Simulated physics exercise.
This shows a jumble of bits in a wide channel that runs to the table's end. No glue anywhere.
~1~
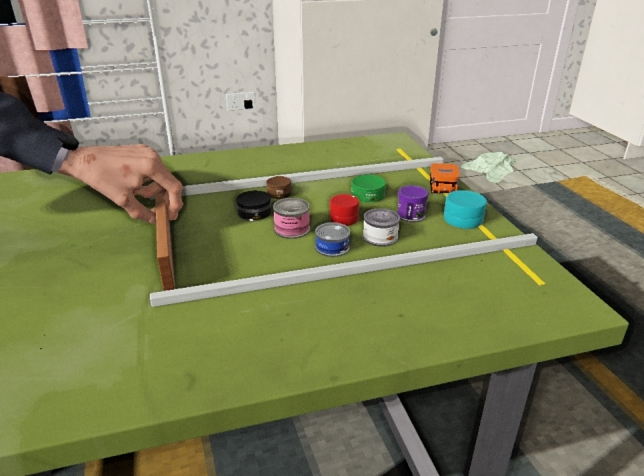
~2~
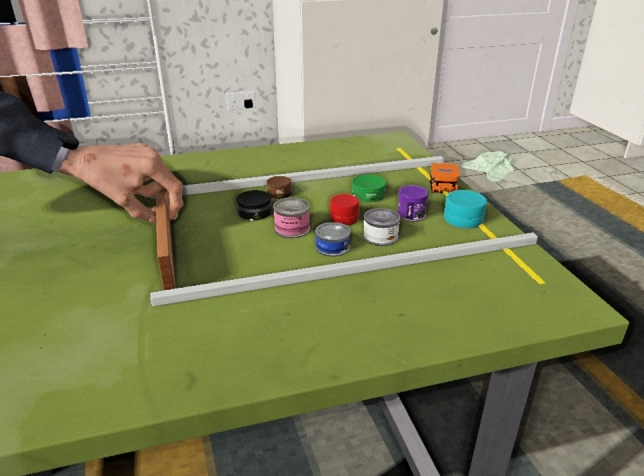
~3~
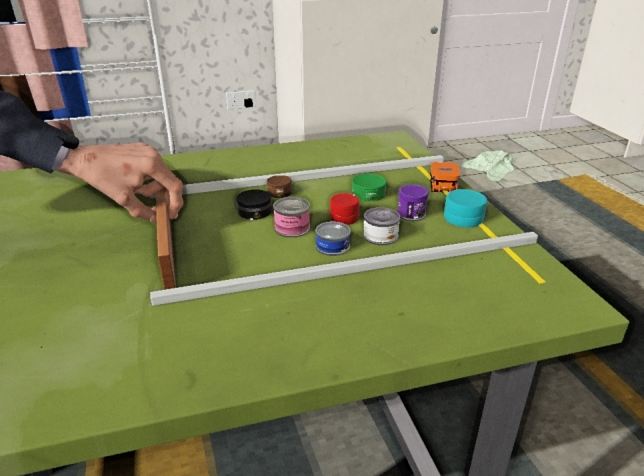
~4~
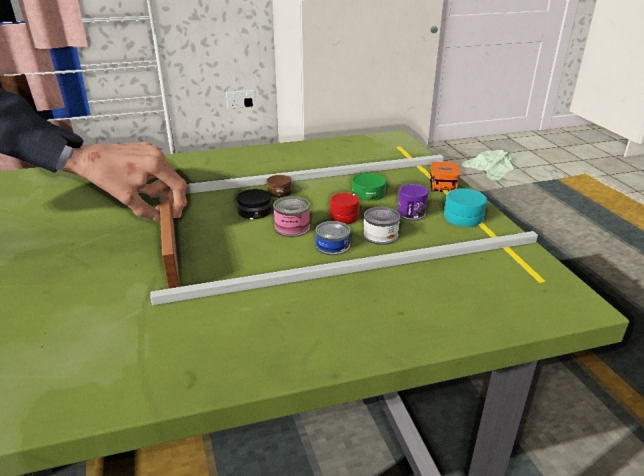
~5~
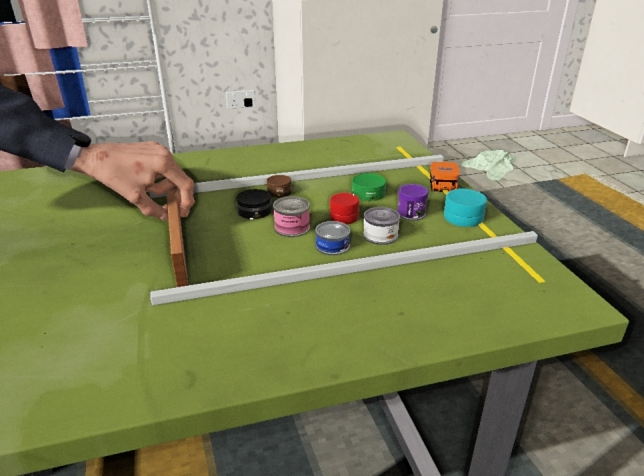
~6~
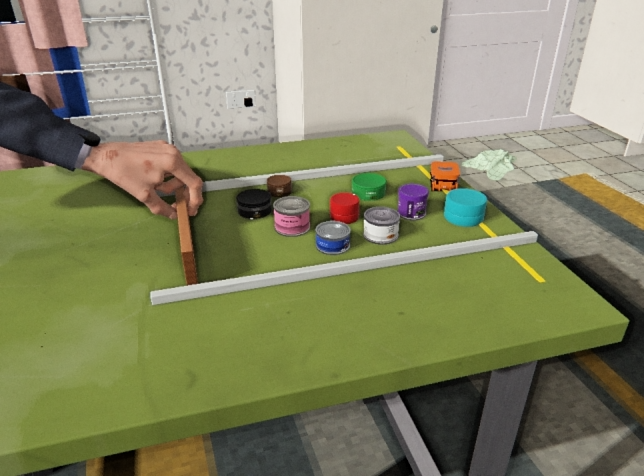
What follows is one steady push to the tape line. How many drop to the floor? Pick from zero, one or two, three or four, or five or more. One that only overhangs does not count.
The number that fall off is five or more.
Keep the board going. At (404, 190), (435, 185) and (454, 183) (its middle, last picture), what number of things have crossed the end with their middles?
In that order 0, 2 and 6.
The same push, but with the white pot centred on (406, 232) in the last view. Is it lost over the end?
It stays on.
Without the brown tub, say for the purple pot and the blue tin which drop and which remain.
The purple pot tumbles off; the blue tin holds on.
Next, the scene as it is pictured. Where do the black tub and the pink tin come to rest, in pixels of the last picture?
First (453, 176), then (473, 190).
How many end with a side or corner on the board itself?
The number is 4.
Early on, none off yet; orange case at rest near (444, 177); turquoise lid at rest near (465, 207); purple pot at rest near (413, 202).
A while later, none off yet; orange case at rest near (444, 177); turquoise lid at rest near (465, 207); purple pot travelled a little near (425, 201).
Finally, the number that fall off is five or more; lost, red lid, white pot, green tub, purple pot, turquoise lid and orange case.
